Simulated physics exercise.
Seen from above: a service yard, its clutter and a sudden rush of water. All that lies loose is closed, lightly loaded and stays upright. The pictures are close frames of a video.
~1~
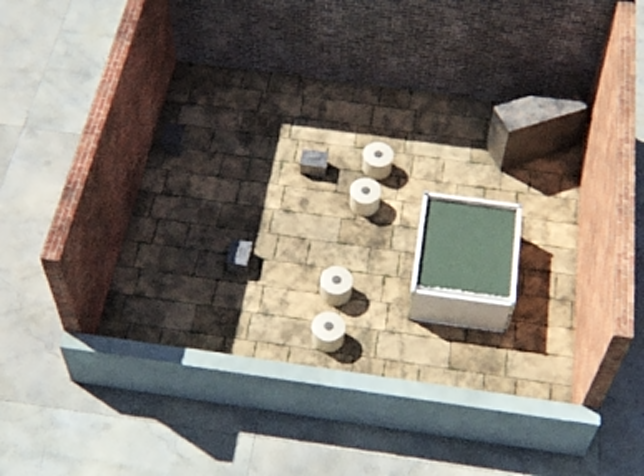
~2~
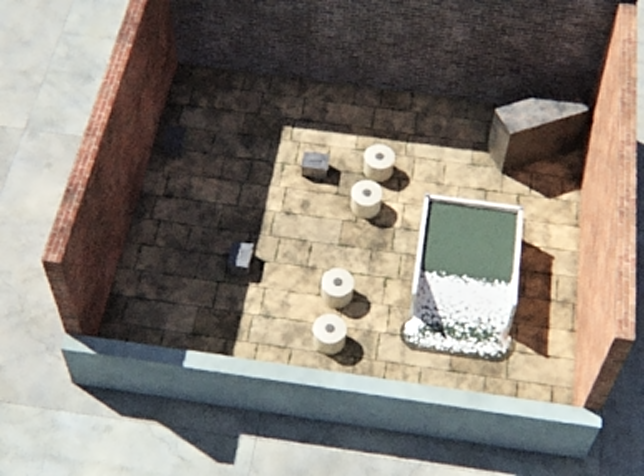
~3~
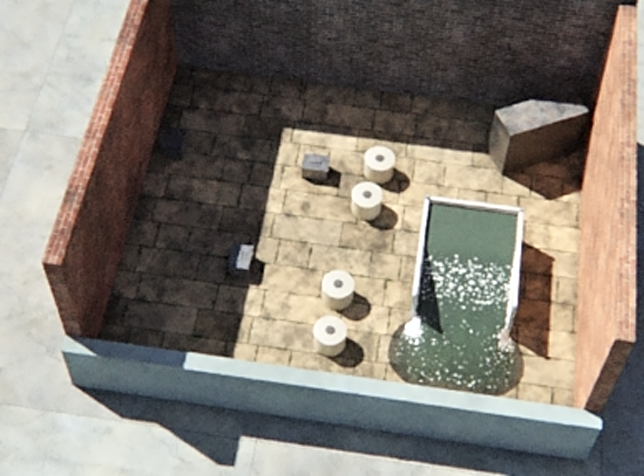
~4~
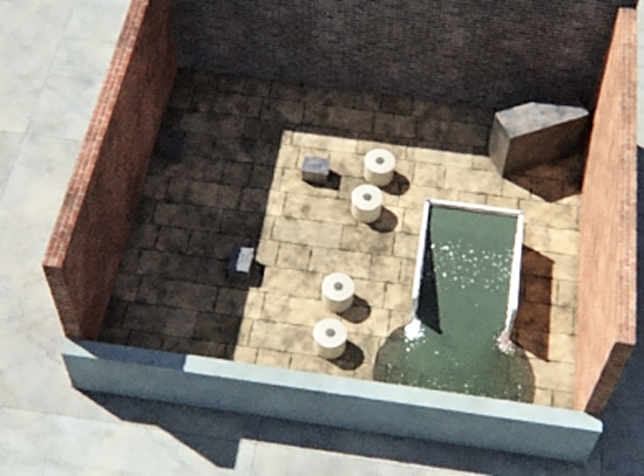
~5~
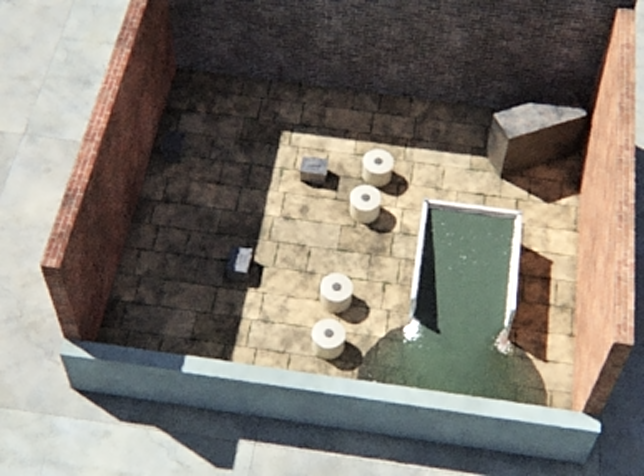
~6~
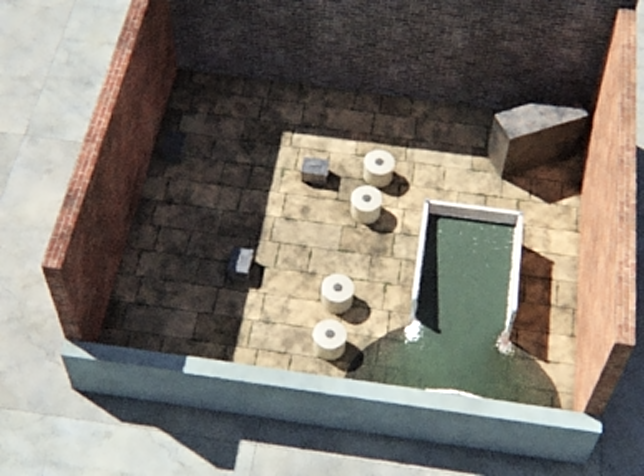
Walled yard seen from above, green water bursting from a rectangular tank's near end and spreading across paving, surrounding objects staying put.
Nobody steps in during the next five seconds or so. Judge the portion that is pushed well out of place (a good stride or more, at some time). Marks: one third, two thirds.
It is not even a third.
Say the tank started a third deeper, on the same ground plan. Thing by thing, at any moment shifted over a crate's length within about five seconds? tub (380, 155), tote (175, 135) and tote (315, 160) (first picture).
In that order: No, pushed that far, less than that.
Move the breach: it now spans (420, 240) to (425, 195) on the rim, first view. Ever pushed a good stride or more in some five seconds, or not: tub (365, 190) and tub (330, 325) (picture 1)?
As listed: Shifted that much, under that.
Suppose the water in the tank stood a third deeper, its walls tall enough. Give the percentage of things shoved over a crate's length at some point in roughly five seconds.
I make it 60 per cent.
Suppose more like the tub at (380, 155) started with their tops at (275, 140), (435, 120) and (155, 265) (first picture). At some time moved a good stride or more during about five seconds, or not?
One after the other: Short of that, less than that, pushed that far.
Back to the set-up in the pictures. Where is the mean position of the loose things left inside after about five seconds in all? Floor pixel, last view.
At about (294, 204).
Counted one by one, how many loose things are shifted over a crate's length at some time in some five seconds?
It comes to 2.
A moment on, 0 of 7 are well off their spots; 0 afloat.
Next, 0 of 7 are well off their spots; 0 afloat.
Later, 2 of 7 are well off their spots; 1 afloat.
In the end, 2 of 7 are well off their spots, and 2 have been at some point; 0 afloat.
